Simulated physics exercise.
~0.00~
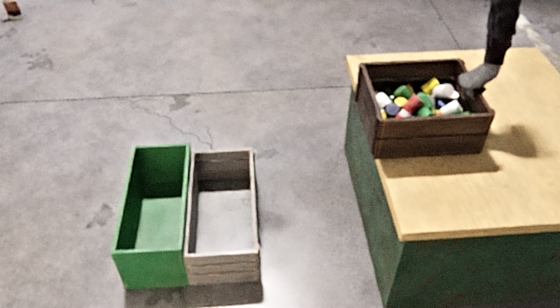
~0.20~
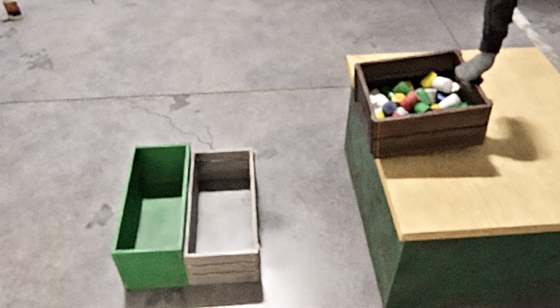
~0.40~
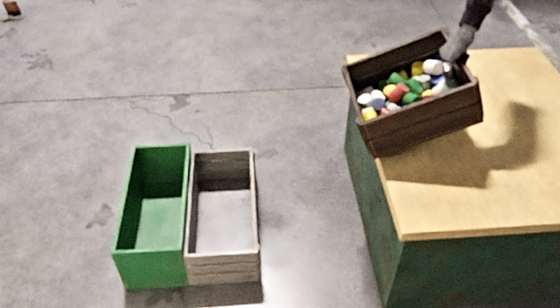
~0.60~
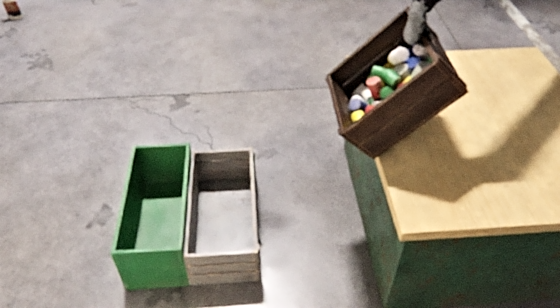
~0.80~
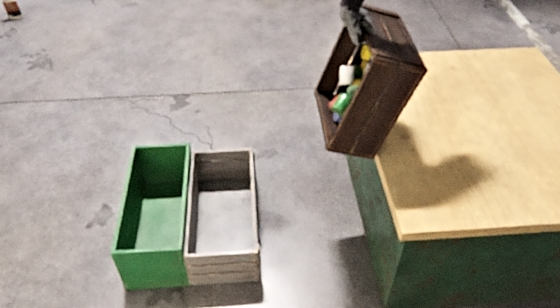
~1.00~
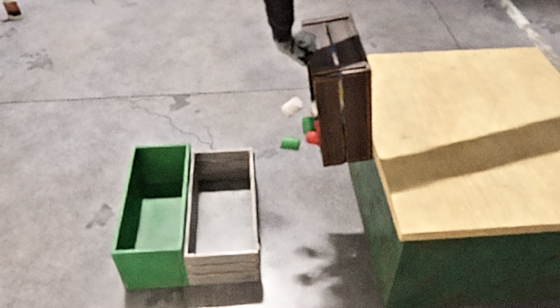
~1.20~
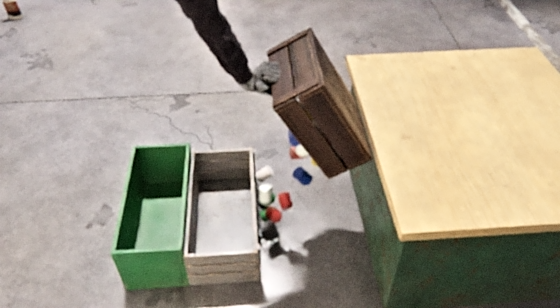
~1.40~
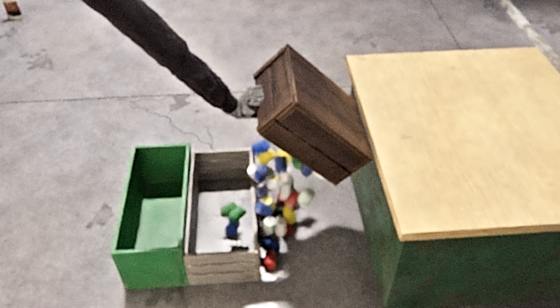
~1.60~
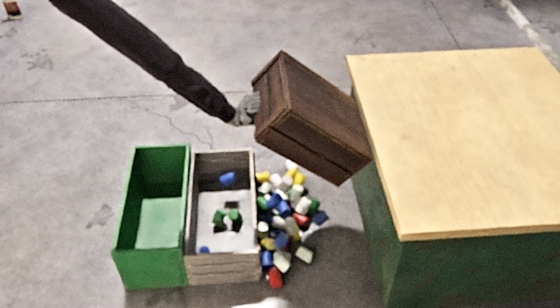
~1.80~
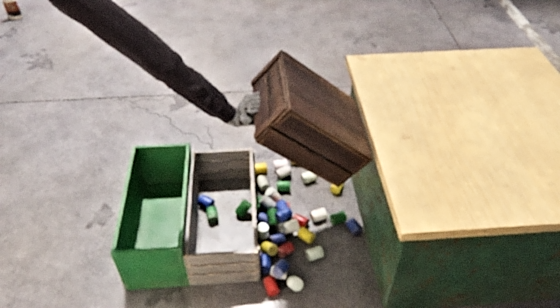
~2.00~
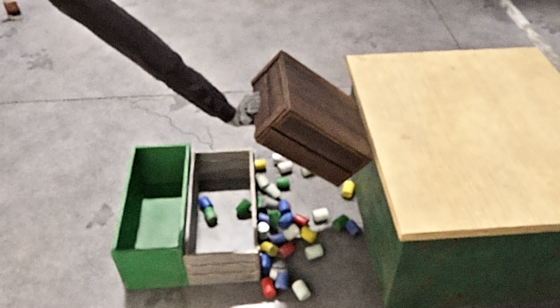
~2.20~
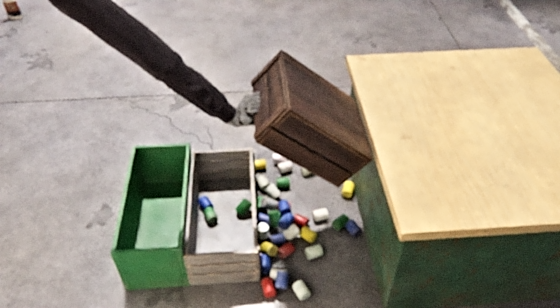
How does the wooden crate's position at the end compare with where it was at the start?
At the start the crate sat upright on top of the bench near its left edge. By the end it was farther left, hanging tipped over past that edge above the floor.
